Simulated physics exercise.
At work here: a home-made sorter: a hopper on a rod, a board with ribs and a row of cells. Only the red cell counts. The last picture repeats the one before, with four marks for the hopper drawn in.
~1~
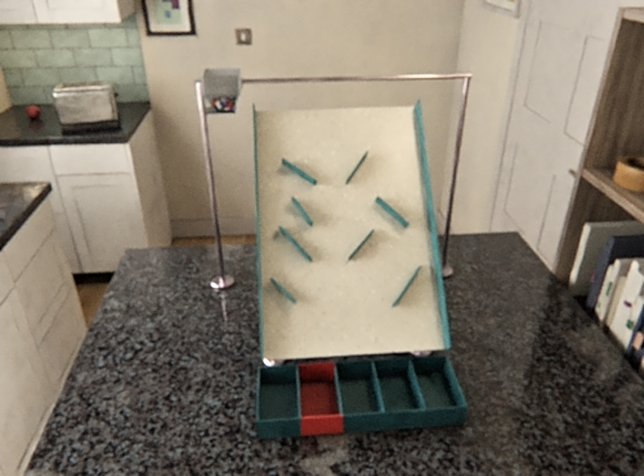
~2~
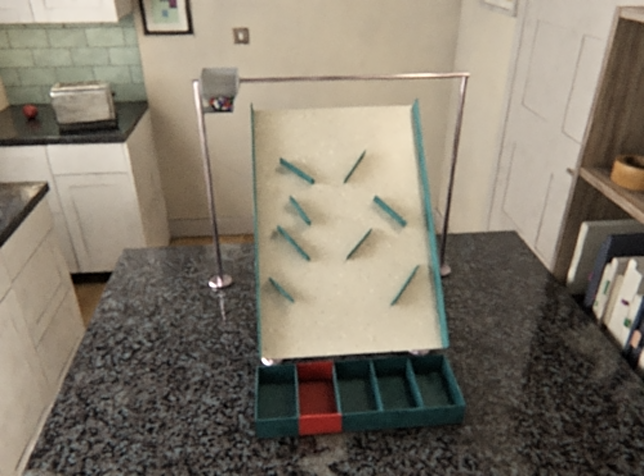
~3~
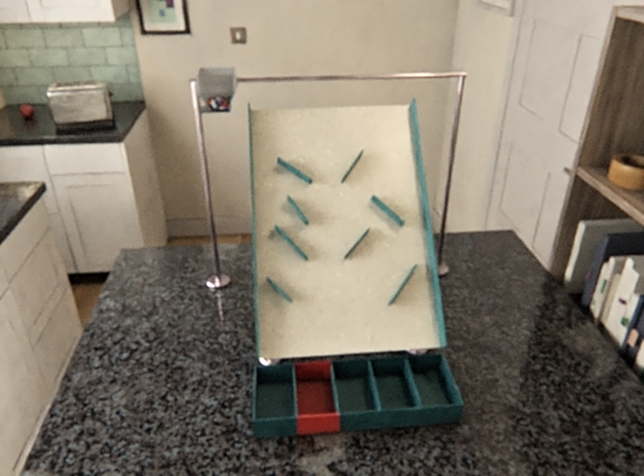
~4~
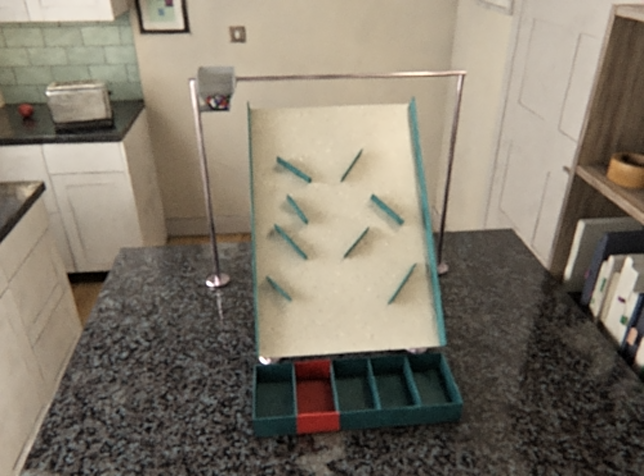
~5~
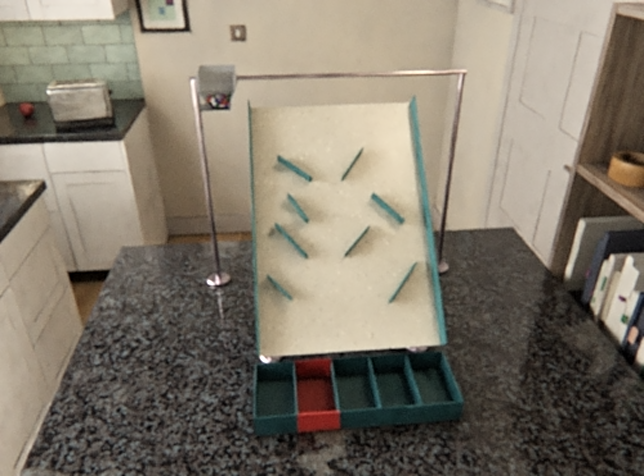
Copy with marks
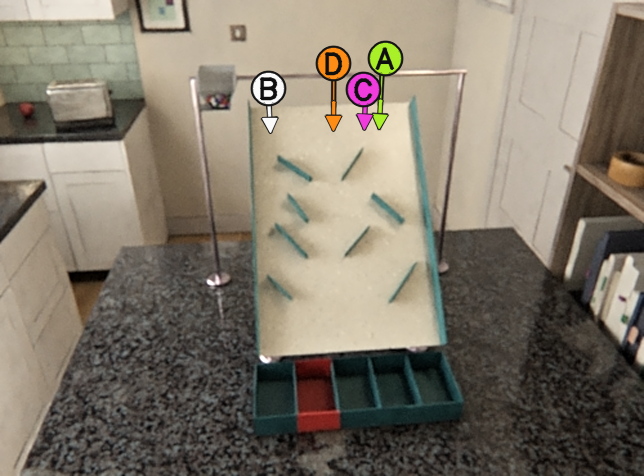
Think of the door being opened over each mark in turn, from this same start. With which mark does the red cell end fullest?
Use mark D.
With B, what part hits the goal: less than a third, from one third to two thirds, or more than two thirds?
Less than a third.
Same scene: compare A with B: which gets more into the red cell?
That is mark B.
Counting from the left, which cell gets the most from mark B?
It is the first one.
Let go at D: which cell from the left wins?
The second from the left.
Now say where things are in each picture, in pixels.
In the first picture, hopper near (224, 103), round plastic beads, door shut.
In the second picture, ribs (280, 158) to (314, 180), (346, 179) to (365, 150), (290, 195) to (310, 223).
In the third picture, ribs (373, 195) to (405, 223), (275, 225) to (307, 258), (346, 256) to (369, 228).
In the fourth picture, ribs (267, 276) to (291, 300), (390, 302) to (416, 263).
In the fifth picture, red cell near (319, 420), number 2 of 5 from the left.
On the marked copy, mark A meets the board at (379, 123); mark B meets the board at (270, 127); mark C meets the board at (364, 124); mark D meets the board at (333, 125).
For mark A, none at all in the red cell, the bulk in other cells, a small share outside the box.
For mark B, close to a quarter in the red cell, close to two thirds in other cells, a small share outside the box.
For mark C, a small share in the red cell, close to two thirds in other cells, close to a quarter outside the box.
For mark D, close to a third in the red cell, close to half in other cells, close to a quarter outside the box.
